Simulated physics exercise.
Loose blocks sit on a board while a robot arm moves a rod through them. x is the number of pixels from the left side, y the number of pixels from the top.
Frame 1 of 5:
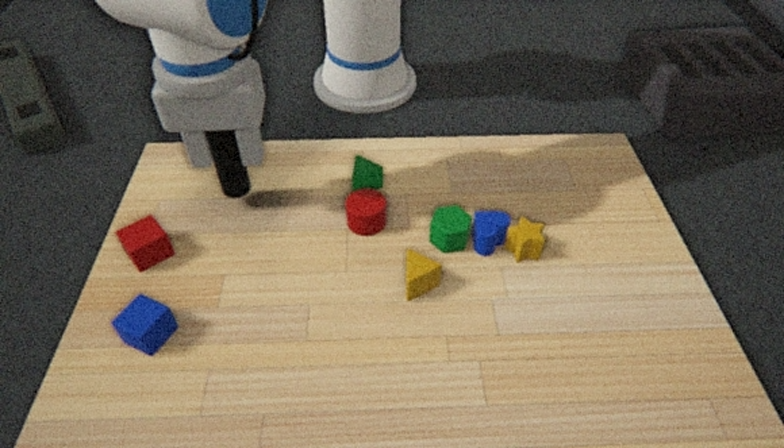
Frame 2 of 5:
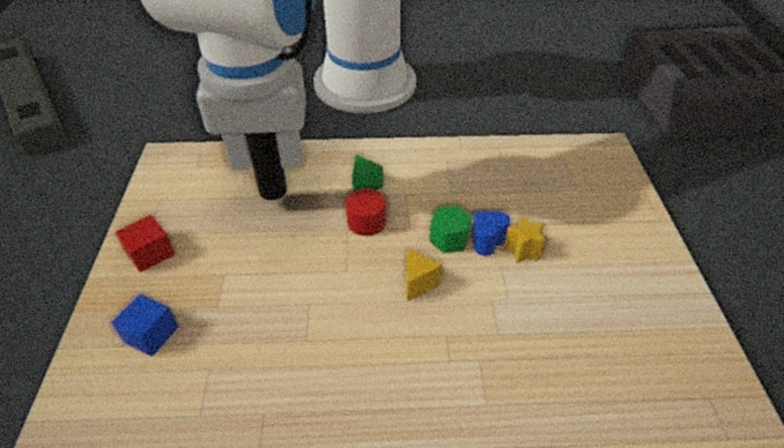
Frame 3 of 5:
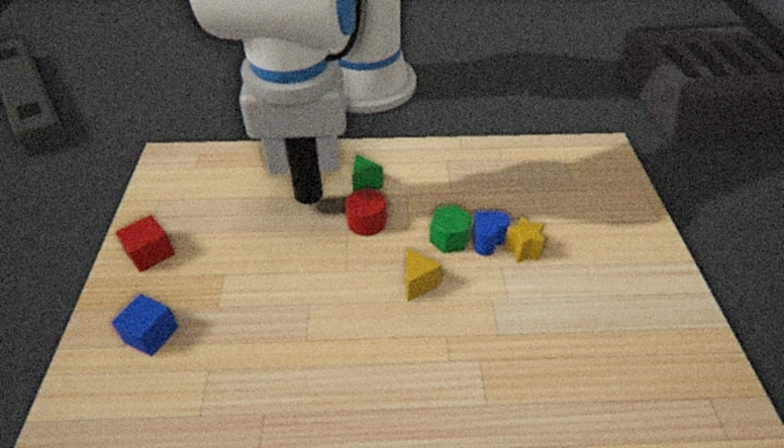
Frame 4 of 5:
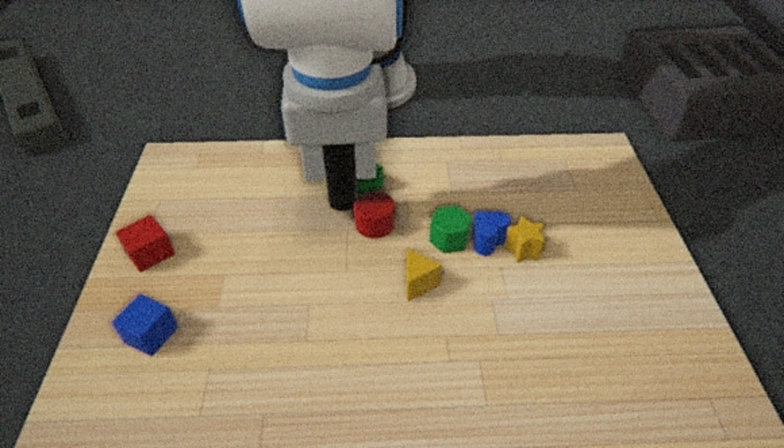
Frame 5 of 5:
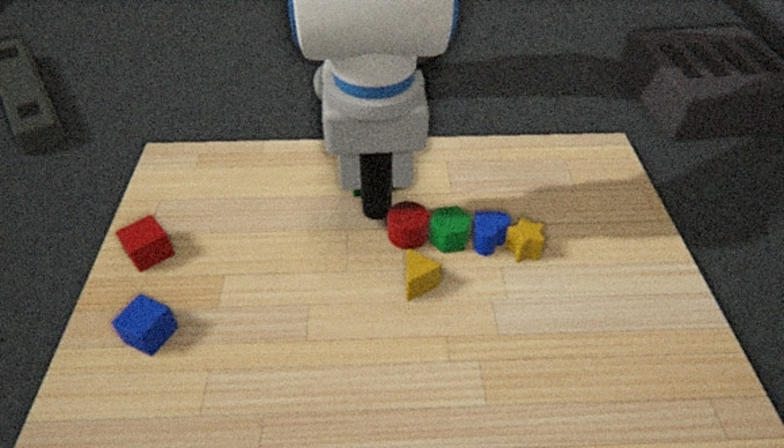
A robot arm moved its black rod rightward across a wooden board, then pushed the red round block right, up beside the green hexagonal one, while the other blocks stayed still.
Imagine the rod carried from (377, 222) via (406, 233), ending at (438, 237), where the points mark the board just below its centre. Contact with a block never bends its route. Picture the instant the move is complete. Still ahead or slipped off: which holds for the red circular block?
The rod passes it.
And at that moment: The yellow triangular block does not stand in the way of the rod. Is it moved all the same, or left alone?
It barely shifts, if at all.
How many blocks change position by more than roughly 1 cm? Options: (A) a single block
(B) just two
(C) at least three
The correct letter is C.
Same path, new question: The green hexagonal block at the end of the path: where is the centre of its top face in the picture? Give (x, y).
I expect it at (486, 230).
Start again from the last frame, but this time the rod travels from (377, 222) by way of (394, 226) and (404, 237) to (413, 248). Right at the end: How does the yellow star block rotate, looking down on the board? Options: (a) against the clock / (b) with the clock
I choose b.
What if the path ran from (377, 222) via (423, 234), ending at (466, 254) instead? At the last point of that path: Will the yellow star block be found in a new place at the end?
Yes.
What follows on the original path. Halfway along, rod at (406, 222); red circular block at (436, 230); green hexagonal block at (478, 228), turned 35° anticlockwise; blue heart block at (509, 220), turned 15° anticlockwise; yellow star block at (537, 229), turned 15° clockwise.
At the end, rod at (439, 226); red circular block at (451, 244); yellow triangular block still; green hexagonal block at (486, 230), turned 45° anticlockwise; blue heart block at (515, 219), turned 25° anticlockwise; yellow star block at (543, 229), turned 25° clockwise.
